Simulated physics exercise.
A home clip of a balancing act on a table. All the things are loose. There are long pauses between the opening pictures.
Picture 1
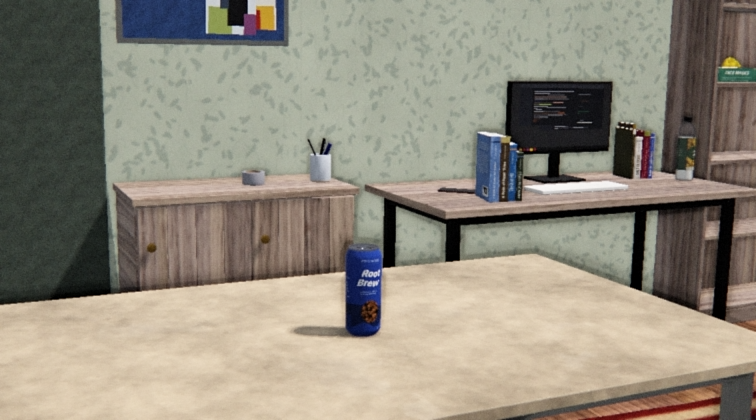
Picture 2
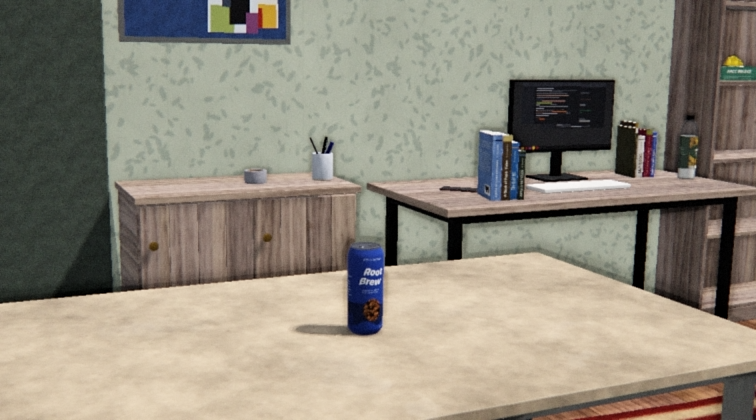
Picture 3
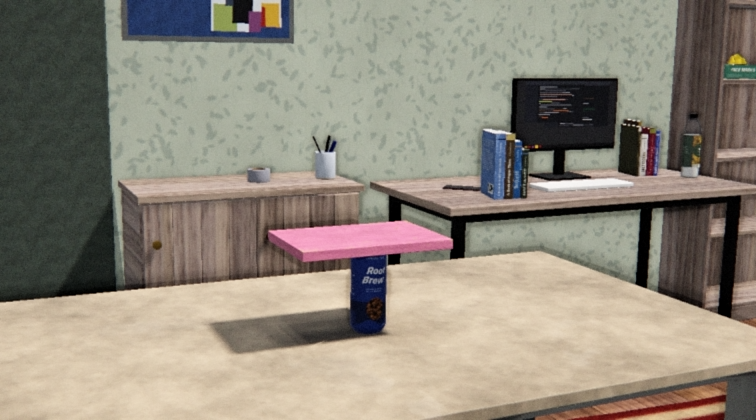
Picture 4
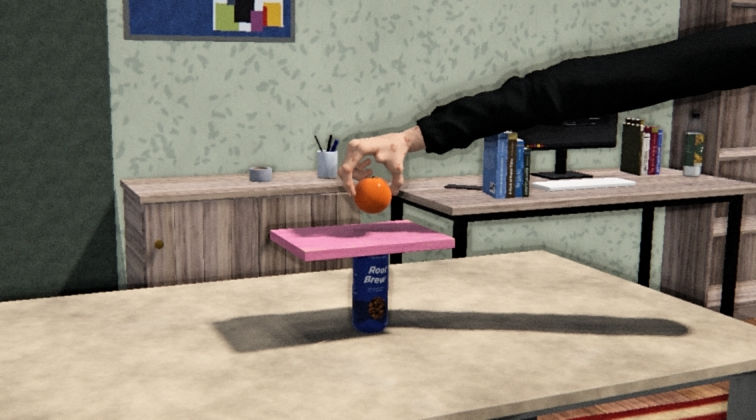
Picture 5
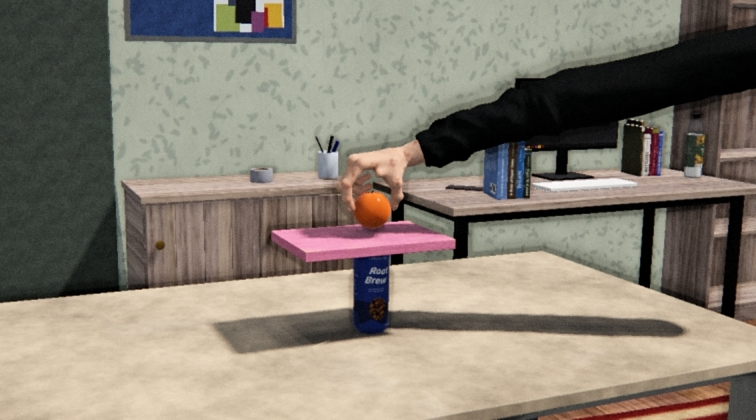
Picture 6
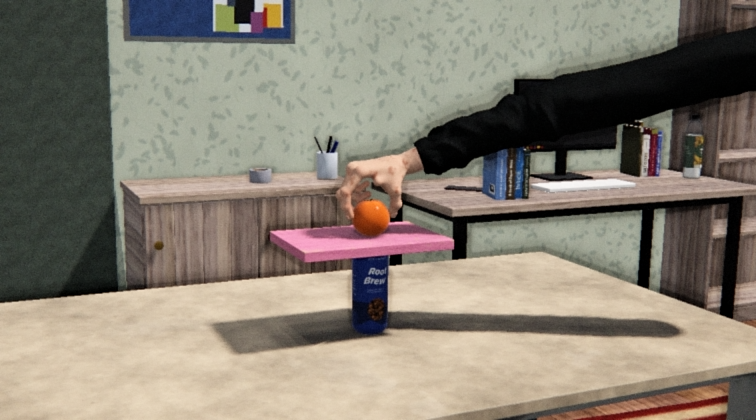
A hand lowers an orange tomato onto a pink board resting on a blue can.
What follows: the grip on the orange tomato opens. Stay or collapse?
In the end the stack keeps its balance.
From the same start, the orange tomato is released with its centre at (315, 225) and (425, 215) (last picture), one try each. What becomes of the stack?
First, it comes apart; second, it stays up.
Then, 0.20 s after the last picture, nothing has stirred.
Then, 0.50 s after the last picture, orange tomato resting near (371, 218).
At rest, all 3 in place. Seen from the same camera at the end, orange tomato near (370, 218). The stack holds.
